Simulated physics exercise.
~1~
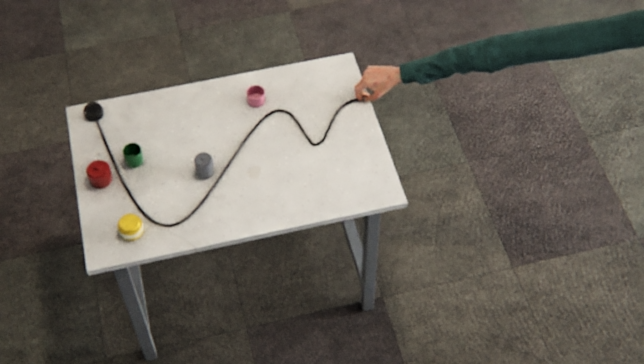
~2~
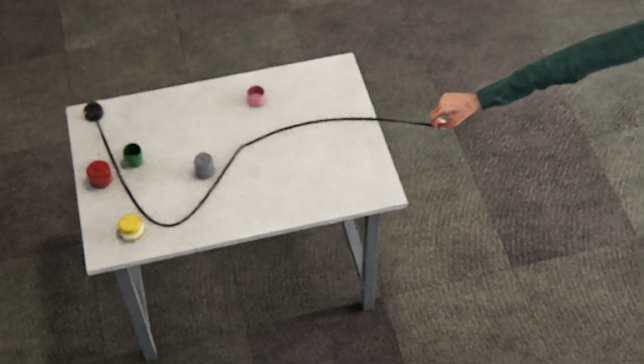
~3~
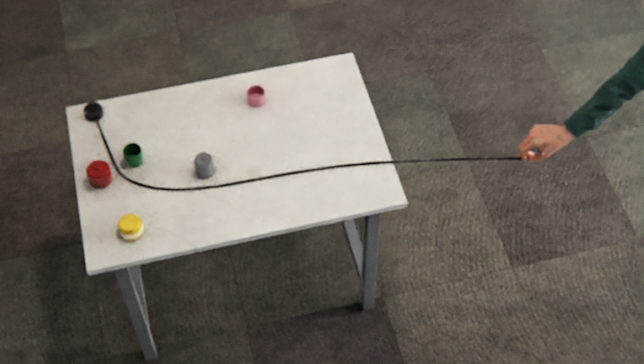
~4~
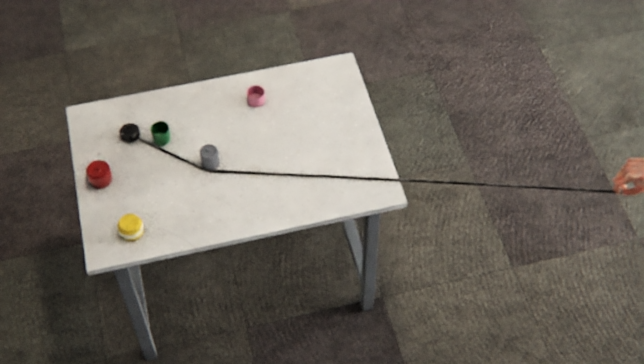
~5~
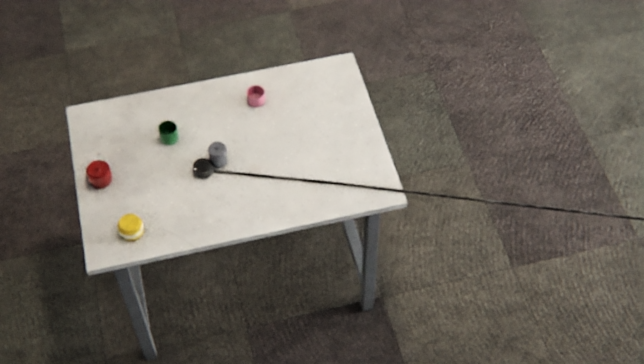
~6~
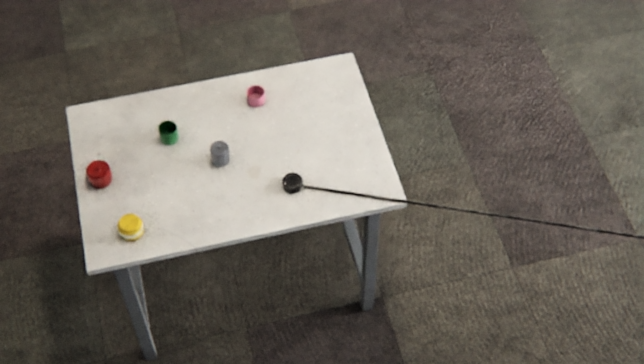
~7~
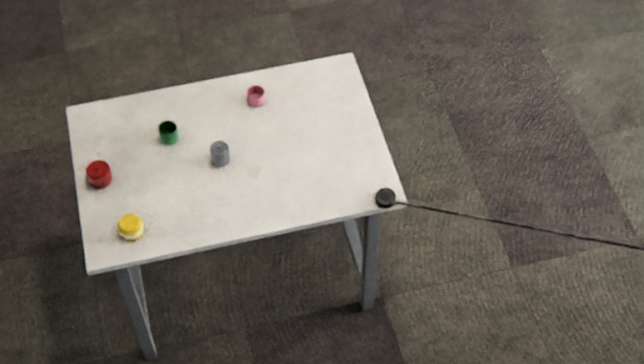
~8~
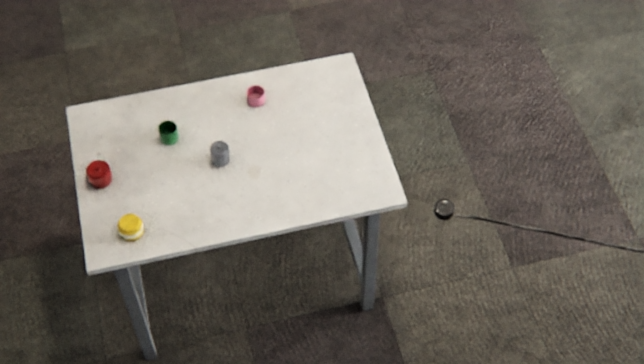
On a white table, a hand pulled a black cord rightward until it tightened and dragged a black puck along, nudging the green cup and grey pot aside, before the puck slid off the right edge while the red, yellow and pink containers stayed put.
